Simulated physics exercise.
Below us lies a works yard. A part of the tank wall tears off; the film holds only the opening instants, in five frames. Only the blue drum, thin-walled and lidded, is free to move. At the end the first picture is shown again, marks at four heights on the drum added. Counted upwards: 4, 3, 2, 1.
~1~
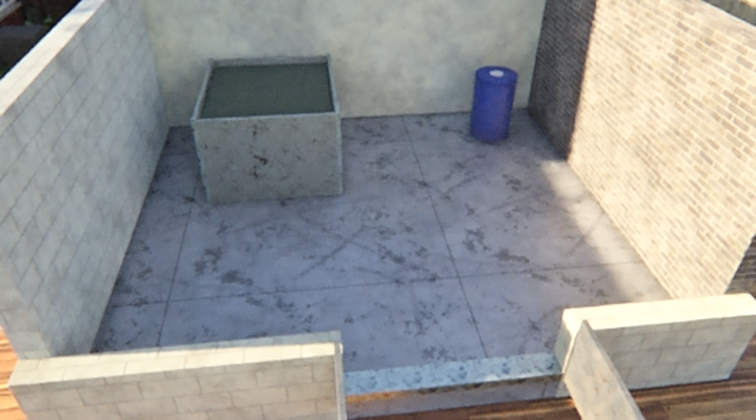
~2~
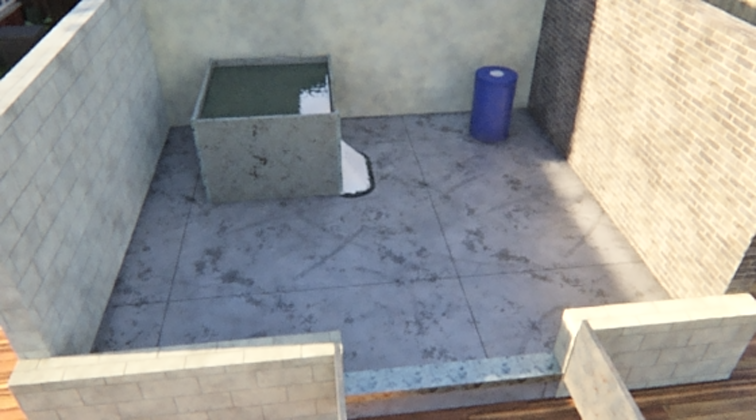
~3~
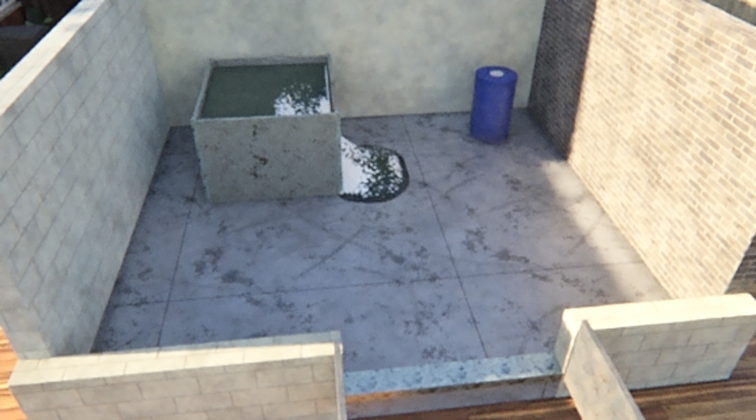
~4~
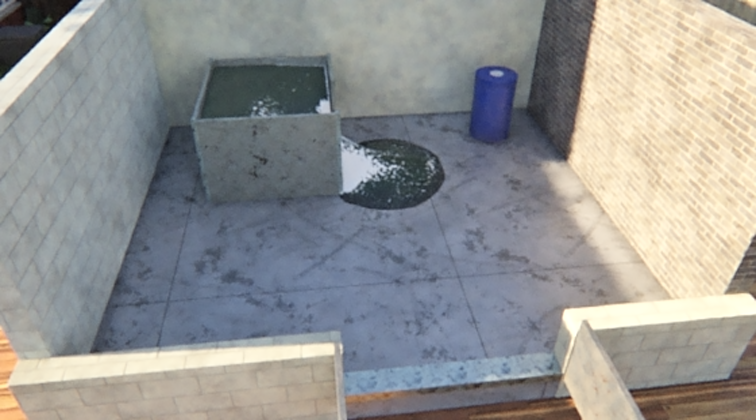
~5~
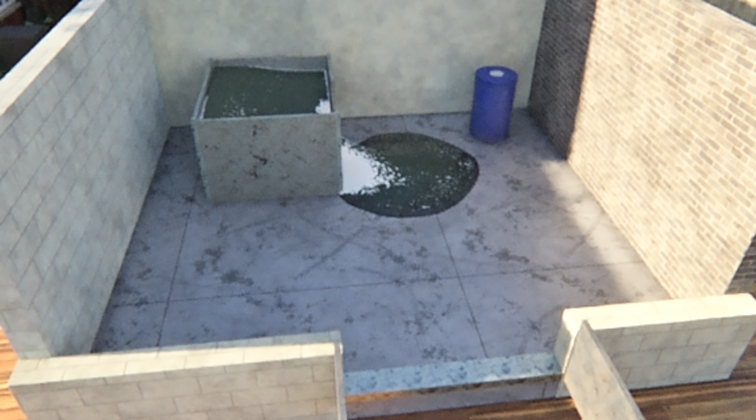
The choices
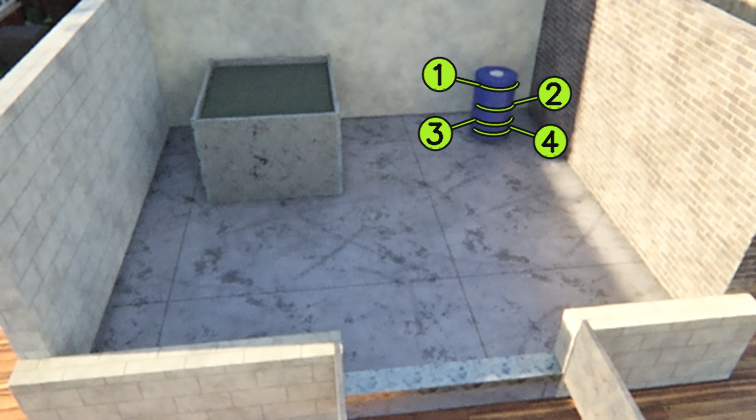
Dark green water pours from the tank's right side and spreads across the grey yard floor.
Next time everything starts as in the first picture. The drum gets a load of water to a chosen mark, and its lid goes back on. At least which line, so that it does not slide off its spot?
Use mark 2.
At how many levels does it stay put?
Two.
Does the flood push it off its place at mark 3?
Yes.
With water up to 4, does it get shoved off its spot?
Yes.
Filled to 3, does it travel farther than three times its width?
No.
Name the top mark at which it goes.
That would be 3.
In lime, 1 at (502, 89); 2 at (499, 110); 3 at (497, 124); 4 at (496, 134); from the bottom up 4, 3, 2, 1.
With 1, it does not move.
With 2, it does not move.
With 3, it is pushed about its own width away.
With 4, it is pushed about its own width away.
